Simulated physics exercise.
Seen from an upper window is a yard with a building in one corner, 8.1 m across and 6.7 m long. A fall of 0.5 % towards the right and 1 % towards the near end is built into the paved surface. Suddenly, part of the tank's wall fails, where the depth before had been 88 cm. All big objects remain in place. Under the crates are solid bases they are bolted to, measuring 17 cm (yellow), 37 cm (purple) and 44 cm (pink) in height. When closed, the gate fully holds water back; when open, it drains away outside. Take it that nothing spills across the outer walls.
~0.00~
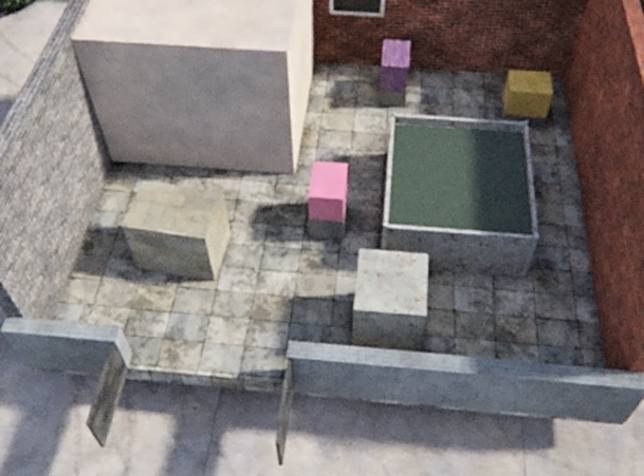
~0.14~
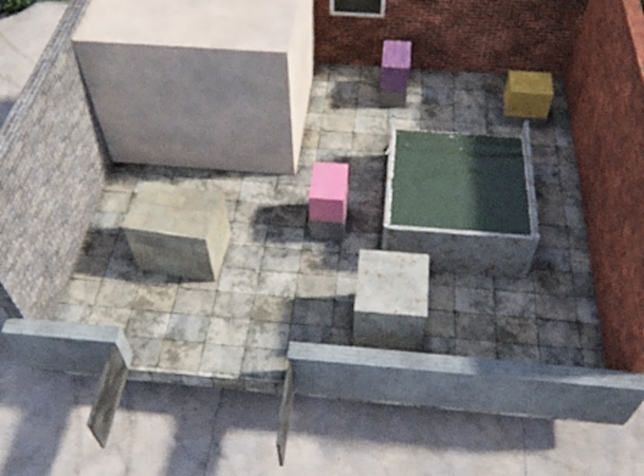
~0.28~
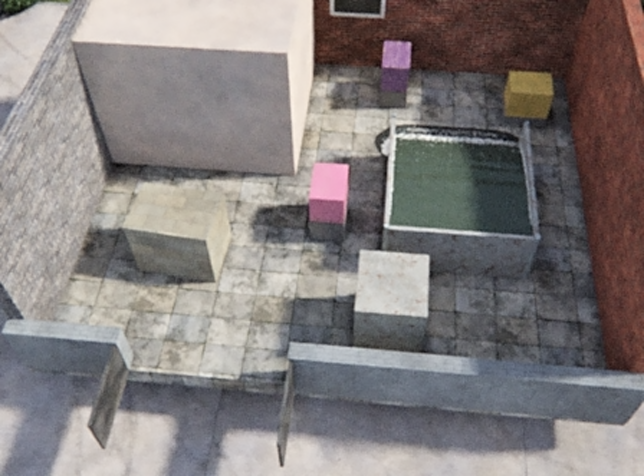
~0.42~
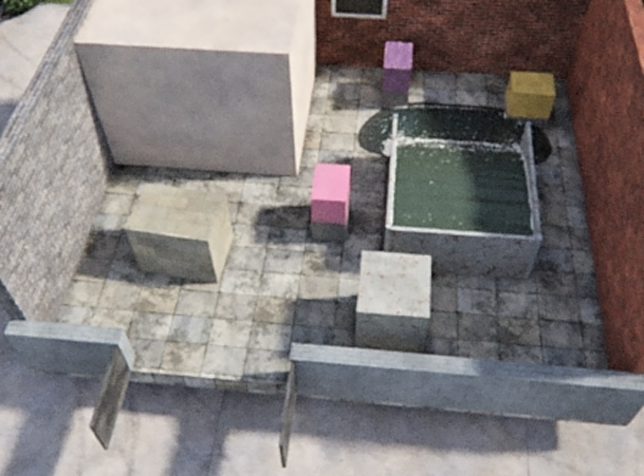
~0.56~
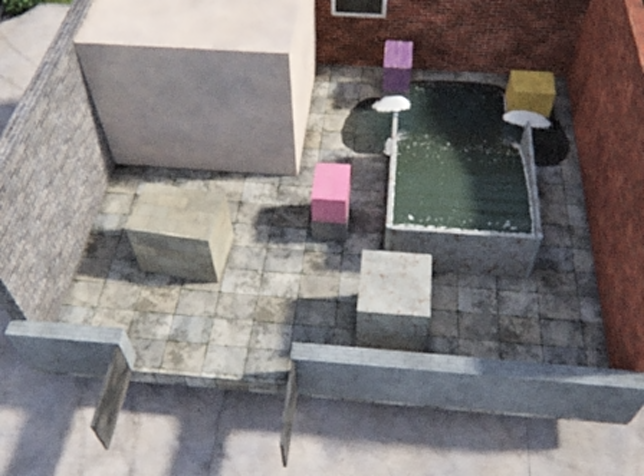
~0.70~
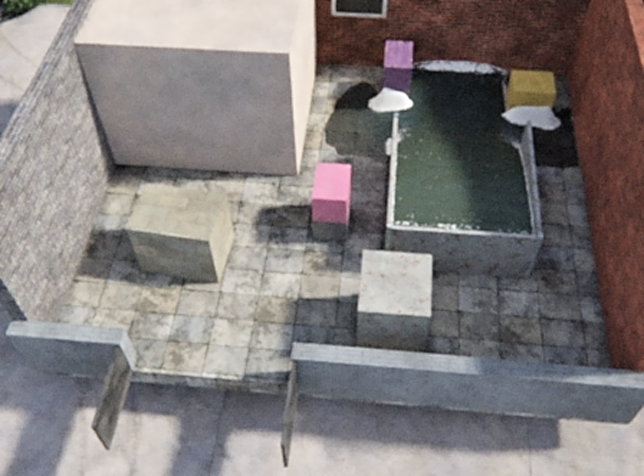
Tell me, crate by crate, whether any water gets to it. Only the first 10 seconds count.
Here it is: Yellow crate, water gets to it; purple crate, water gets to it; pink crate, no water gets to it.
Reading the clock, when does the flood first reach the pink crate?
Pink - 2.6 s.
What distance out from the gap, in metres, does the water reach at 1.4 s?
3.4 m.
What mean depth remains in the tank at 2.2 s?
Depth, averaged: Around 28 centimetres.
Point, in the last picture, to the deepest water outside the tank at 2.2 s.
Location: Approx. (562, 82).
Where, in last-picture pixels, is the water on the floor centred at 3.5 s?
I'd put it close to (451, 150).
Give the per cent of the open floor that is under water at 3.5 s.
Some 55 per cent of the floor is wet.
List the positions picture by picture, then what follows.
The tank at (459, 175) is whole and still, 88 cm deep, in the first frame.
Water pours out at (454, 150) and has run 1.1 m, to (387, 153); deepest outside 35 cm, 88 cm at the tank's back, in the second frame.
Water pours out at (454, 152) and has run 1.3 m, to (381, 139); deepest outside 49 cm, 88 cm at the tank's back, in the third frame.
The front is at (538, 133), 1.7 m from the gap at (456, 154); 3.8 m2 of floor is under water; 87 cm left at the back of the tank, in the fourth frame.
Water pours out at (456, 153) and has run 2.1 m, to (409, 84); deepest outside 40 cm, 79 cm at the tank's back, in the fifth frame.
Water pours out at (456, 153) and has run 2.6 m, to (507, 75); deepest outside 50 cm, 74 cm at the tank's back, in the sixth frame.
After 1.4 s water covers 25 % of the floor and is deepest (59 cm) near (448, 82); yellow plinth reached, purple plinth reached, pink plinth not reached.
After 2.2 s water covers 35 % of the floor and is deepest (63 cm) near (562, 82); yellow plinth reached, purple plinth reached, pink plinth not reached.
After 3.5 s water covers 55 % of the floor and is deepest (37 cm) near (563, 95); yellow plinth reached, purple plinth reached, pink plinth reached.
After 6.0 s water covers 80 % of the floor and is deepest (28 cm) near (607, 396); yellow plinth reached, purple plinth reached, pink plinth reached.
After 10.0 s water covers 100 % of the floor and is deepest (18 cm) near (593, 395); highest at the yellow plinth 47 cm, highest at the purple plinth 51 cm, highest at the pink plinth 31 cm.
